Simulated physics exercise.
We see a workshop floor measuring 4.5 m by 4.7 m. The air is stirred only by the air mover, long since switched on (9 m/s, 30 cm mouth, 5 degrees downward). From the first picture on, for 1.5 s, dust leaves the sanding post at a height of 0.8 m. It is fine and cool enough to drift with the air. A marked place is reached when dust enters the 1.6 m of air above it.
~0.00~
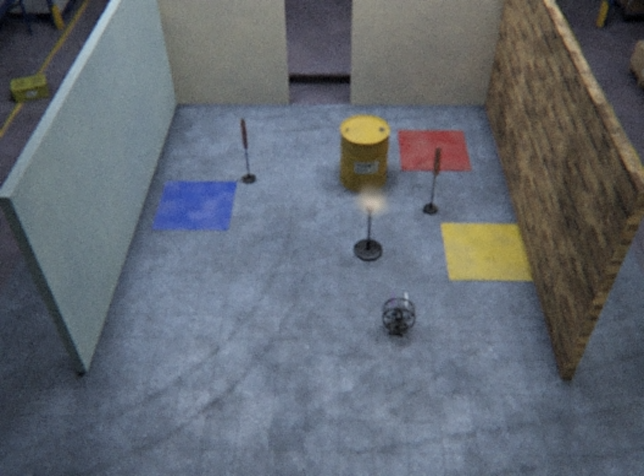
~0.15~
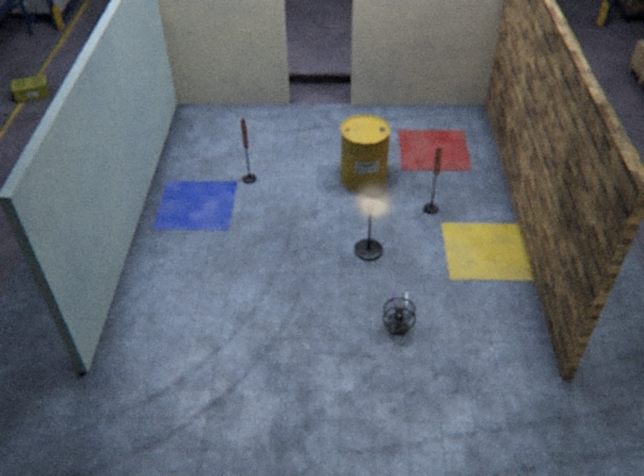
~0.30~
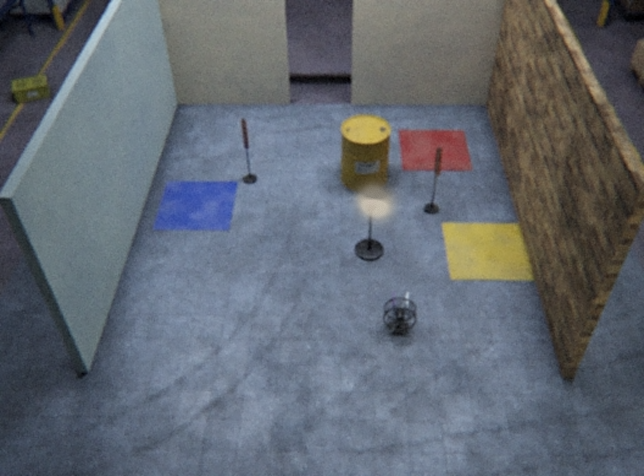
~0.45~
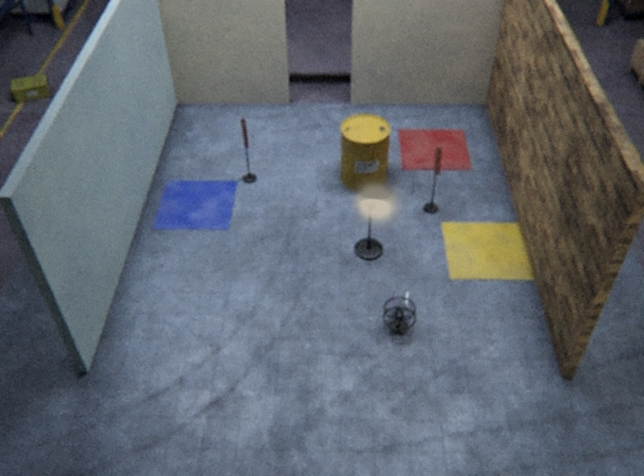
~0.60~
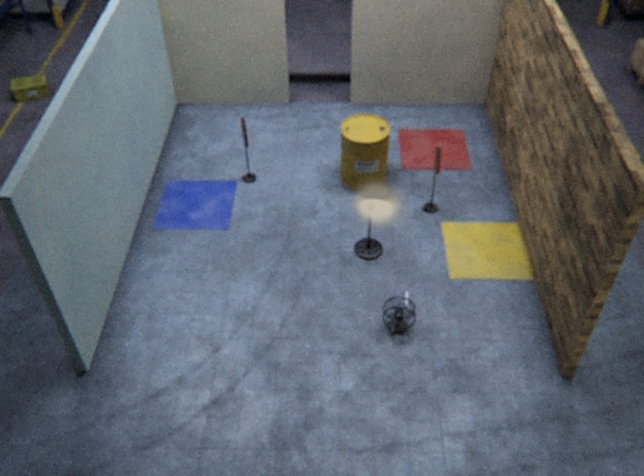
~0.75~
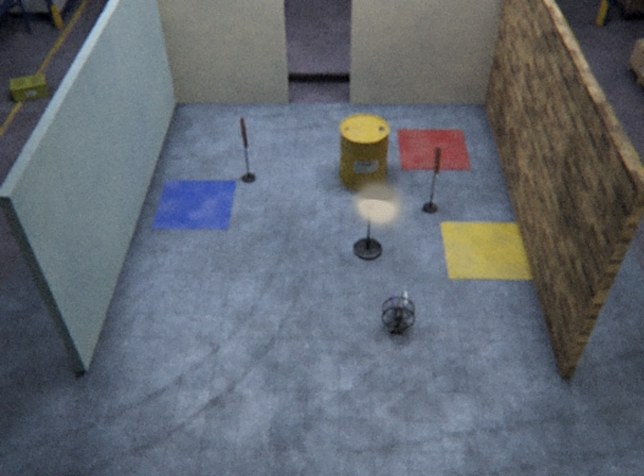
A walled grey floor holds a barrel and fan while pale dust spreads slightly above a post.
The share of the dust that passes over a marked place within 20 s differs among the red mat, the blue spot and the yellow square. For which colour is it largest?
It is red.
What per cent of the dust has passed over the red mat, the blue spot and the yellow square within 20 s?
Roughly 60 % red, 1 % blue, 1 % yellow.
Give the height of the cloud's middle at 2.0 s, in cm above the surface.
Roughly 50 cm up.
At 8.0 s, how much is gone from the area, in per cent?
Some 70 per cent.
By 2.0 s we count, 0 % has passed over the yellow square, 0 % over the blue spot and 8 % over the red mat, with 100 % still about or yet to come, and the middle of the rest is near (389, 205).
By 4.0 s we count, 0 % has passed over the yellow square, 0 % over the blue spot and 56 % over the red mat, with 90 % still about or yet to come, and the middle of the rest is near (396, 45).
By 8.0 s we count, 0 % has passed over the yellow square, 0 % over the blue spot and 61 % over the red mat, with 29 % still about or yet to come.
By 20.0 s we count, 1 % has passed over the yellow square, 1 % over the blue spot and 61 % over the red mat, with 4 % still about or yet to come.
